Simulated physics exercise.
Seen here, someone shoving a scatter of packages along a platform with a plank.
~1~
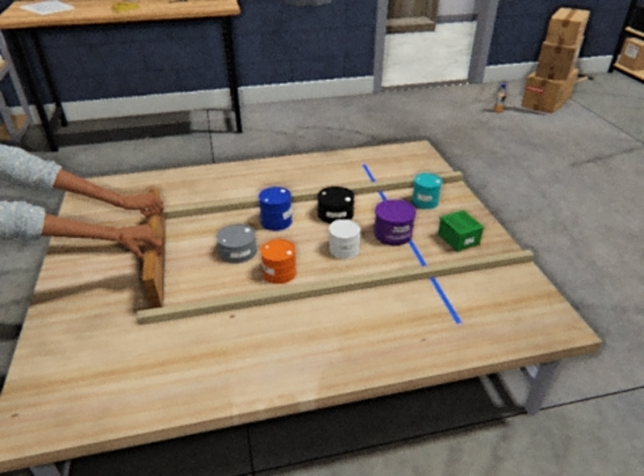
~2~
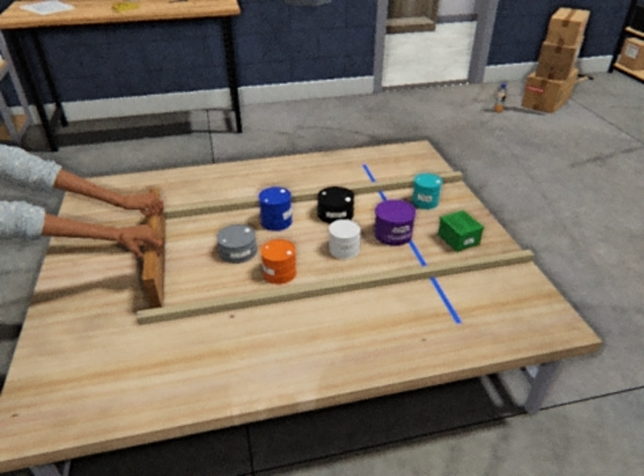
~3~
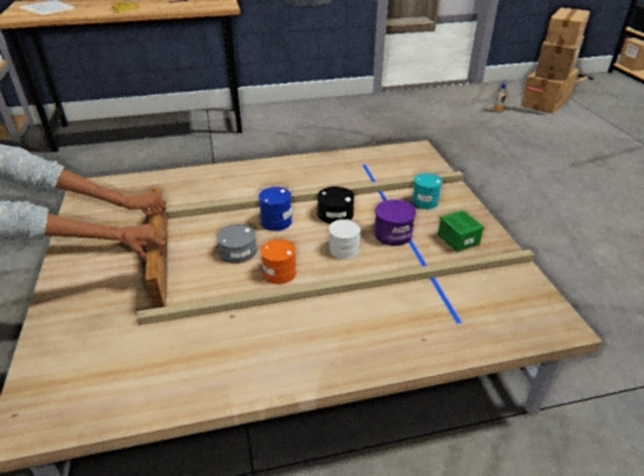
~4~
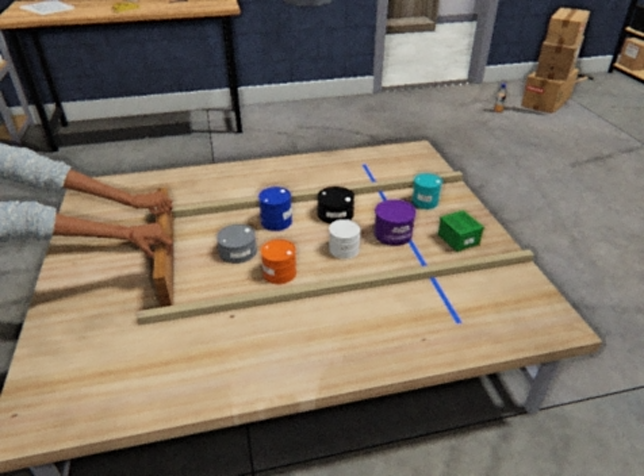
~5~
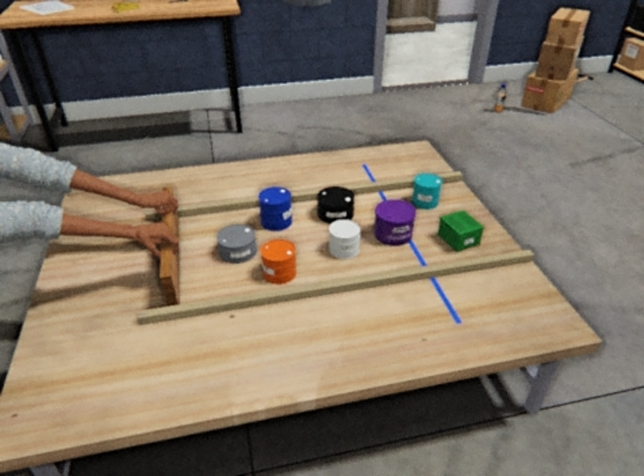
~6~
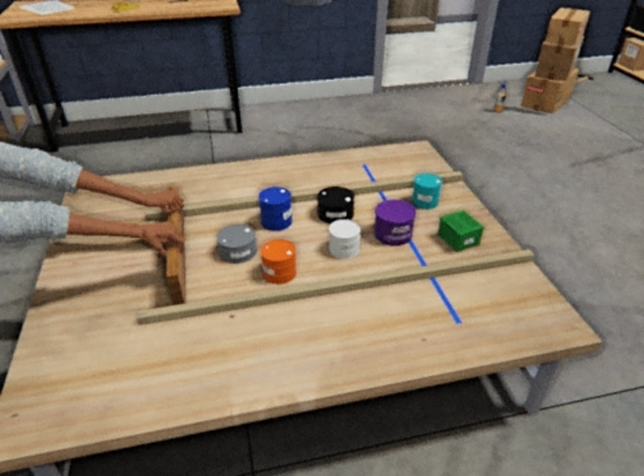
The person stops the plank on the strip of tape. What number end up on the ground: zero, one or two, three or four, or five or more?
Outcome: The number that fall off is zero.
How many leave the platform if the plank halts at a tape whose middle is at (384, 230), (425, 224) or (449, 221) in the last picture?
Down on the ground: 0, 1 and 3.
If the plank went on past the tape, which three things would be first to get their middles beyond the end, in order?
Earliest first: The turquoise canister, then the purple pail, then the black canister.
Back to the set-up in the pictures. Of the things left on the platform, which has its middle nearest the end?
It is the turquoise canister.
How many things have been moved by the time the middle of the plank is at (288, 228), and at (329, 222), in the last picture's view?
First 3, then 6.
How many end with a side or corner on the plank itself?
It touches 3.
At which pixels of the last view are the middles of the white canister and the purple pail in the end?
Near (440, 227) and (453, 207).
Soon after, none off yet; green tote at rest near (460, 231); turquoise canister at rest near (427, 191); purple pail at rest near (394, 223).
In the end, the number that fall off is zero.
